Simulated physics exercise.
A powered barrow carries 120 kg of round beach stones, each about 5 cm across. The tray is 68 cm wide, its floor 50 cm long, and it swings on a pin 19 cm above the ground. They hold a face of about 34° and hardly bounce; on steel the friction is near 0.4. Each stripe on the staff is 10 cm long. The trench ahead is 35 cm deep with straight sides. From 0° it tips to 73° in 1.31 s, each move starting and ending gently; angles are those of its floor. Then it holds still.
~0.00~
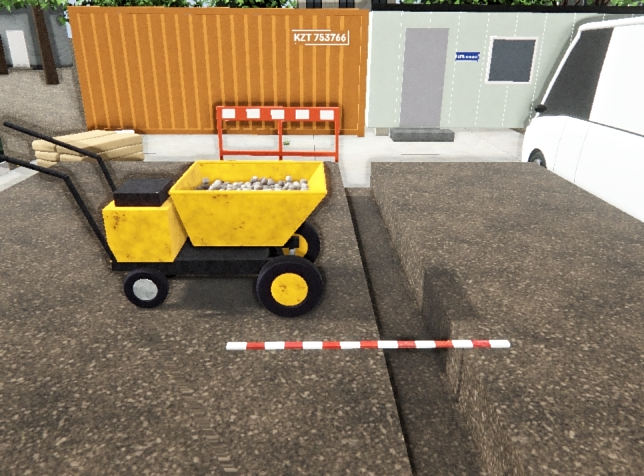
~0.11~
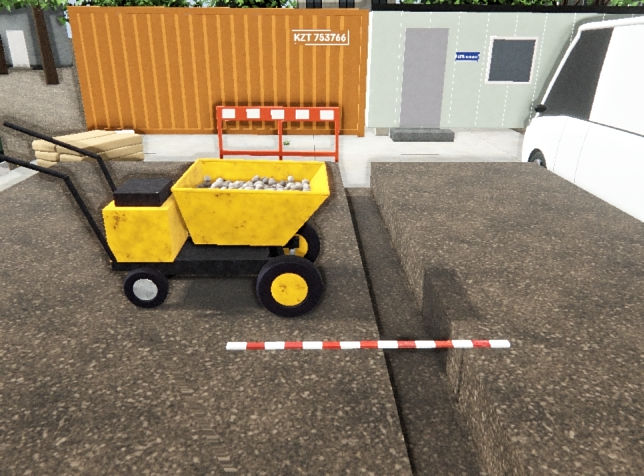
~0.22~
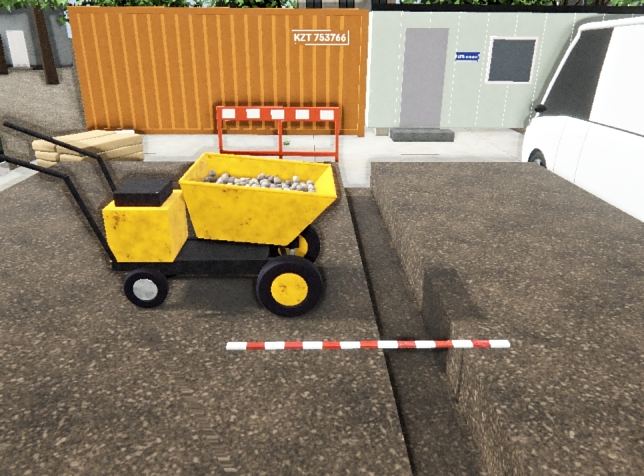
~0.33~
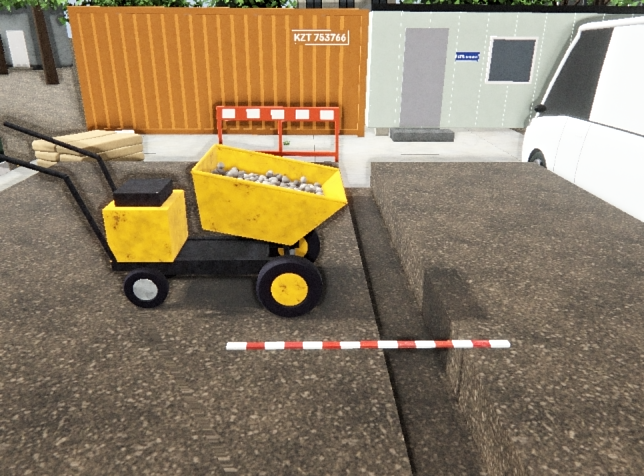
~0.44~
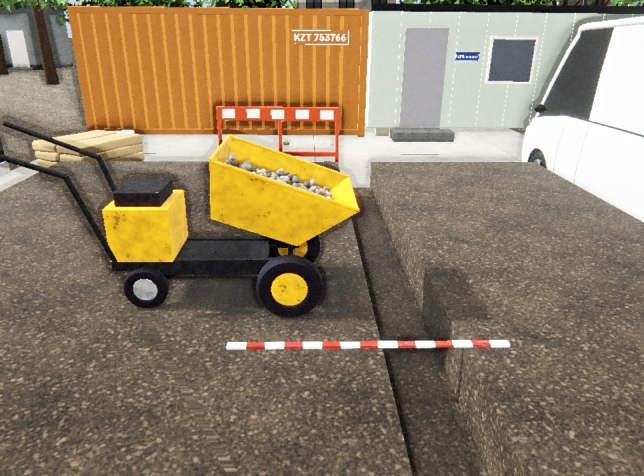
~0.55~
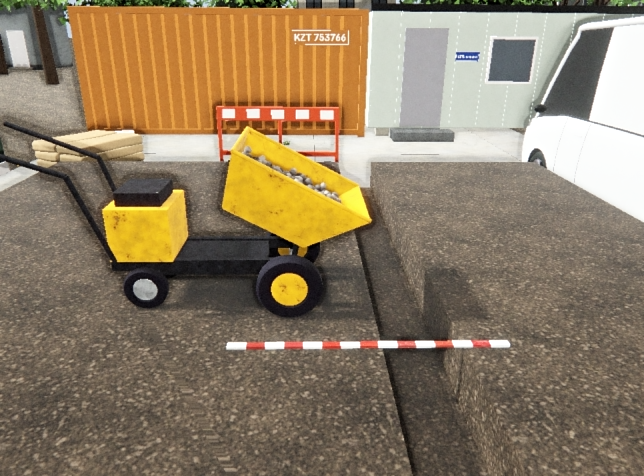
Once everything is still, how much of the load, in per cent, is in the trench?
Some 94 per cent of it.
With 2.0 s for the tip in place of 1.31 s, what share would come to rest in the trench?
It would be near 100 per cent.
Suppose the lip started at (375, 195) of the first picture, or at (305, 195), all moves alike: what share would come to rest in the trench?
First some 30, then 100 per cent.
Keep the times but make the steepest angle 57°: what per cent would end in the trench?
Then about 65 per cent.
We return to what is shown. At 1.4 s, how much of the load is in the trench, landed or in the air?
About 45 per cent by then.
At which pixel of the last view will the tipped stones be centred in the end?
Their middle is at about (410, 327).
After 1.0 s the floor is at 61°; 100 % in the tray; the foremost stones are at (387, 245).
After 1.4 s the floor is at 73°; 53 % in the tray, 46 % in the trench, 2 % past the trench; the foremost stones are at (460, 298).
After 1.8 s the floor is at 73°; 20 % in the tray, 75 % in the trench, 6 % past the trench; the foremost stones are at (510, 289).
After 3.7 s the floor is at 73°; 0 % in the tray, 94 % in the trench, 6 % past the trench; the foremost stones are at (537, 282).
